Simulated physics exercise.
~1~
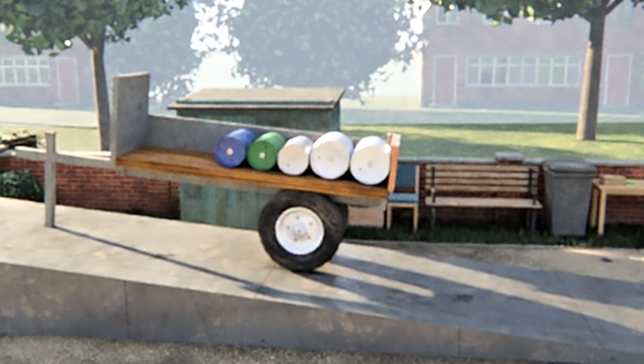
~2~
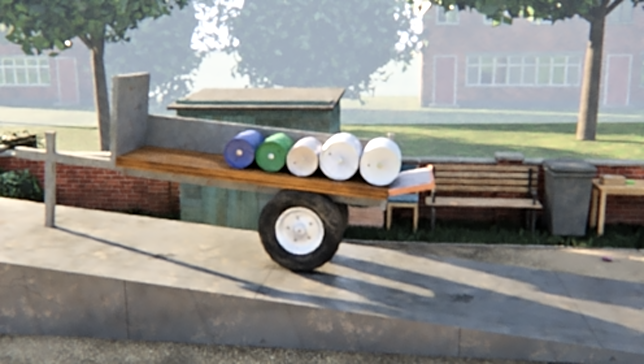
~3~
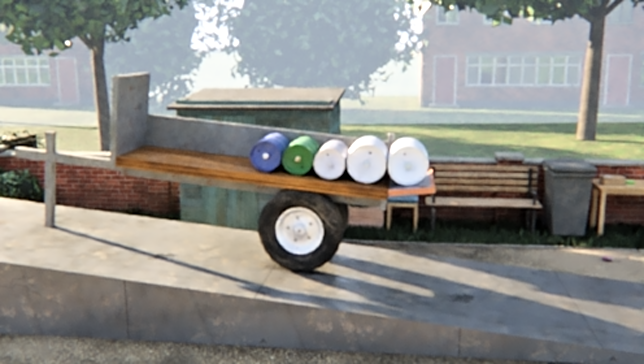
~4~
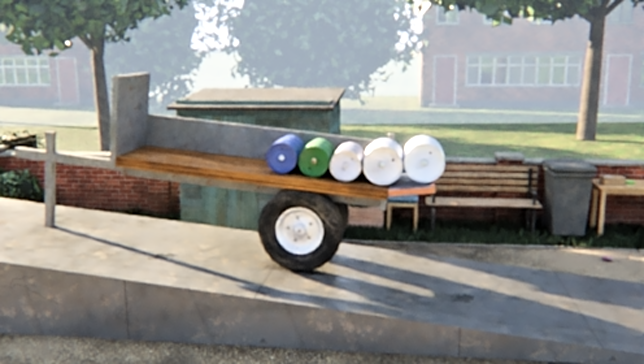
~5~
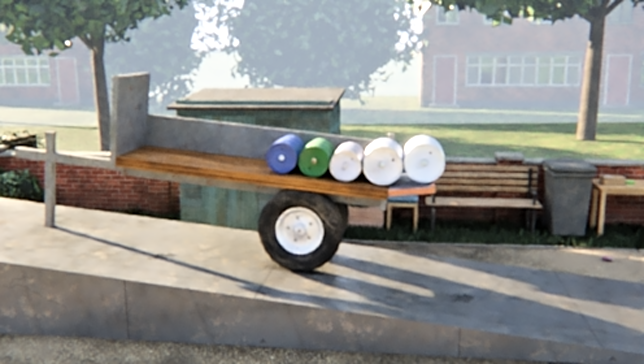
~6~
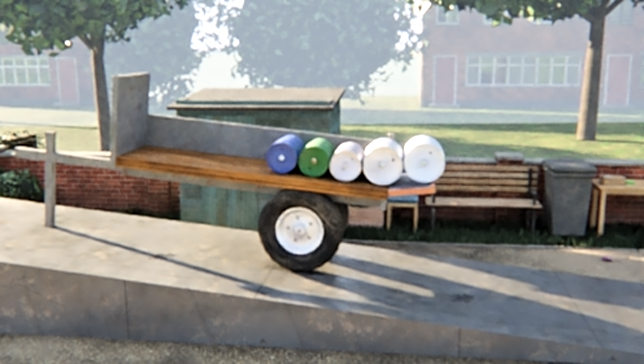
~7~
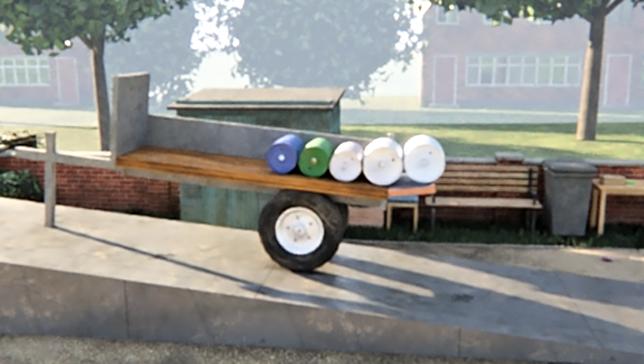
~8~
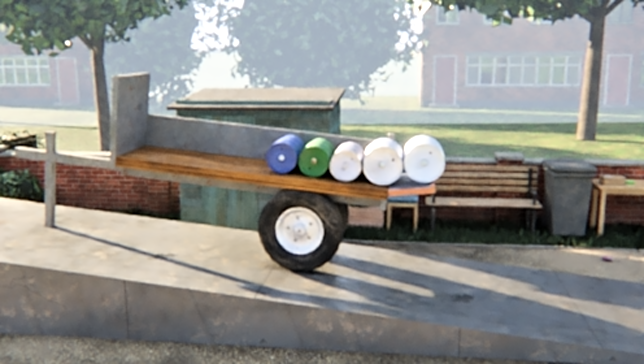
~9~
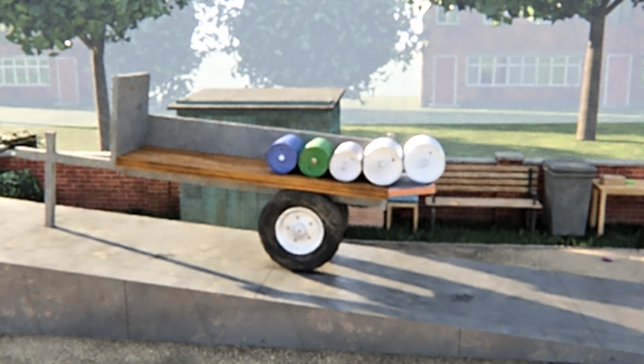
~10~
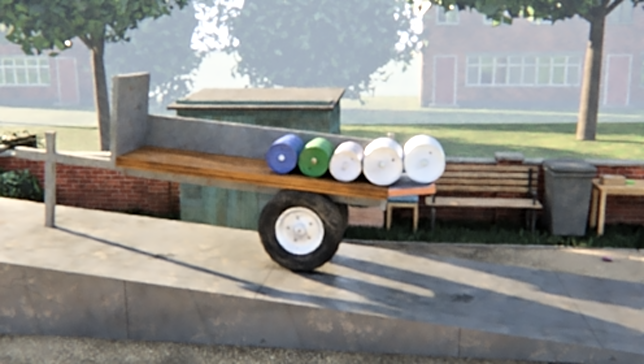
On a sloping pavement, a tilted trailer's tailgate dropping open and five kegs rolling right, then resting in a row on board.
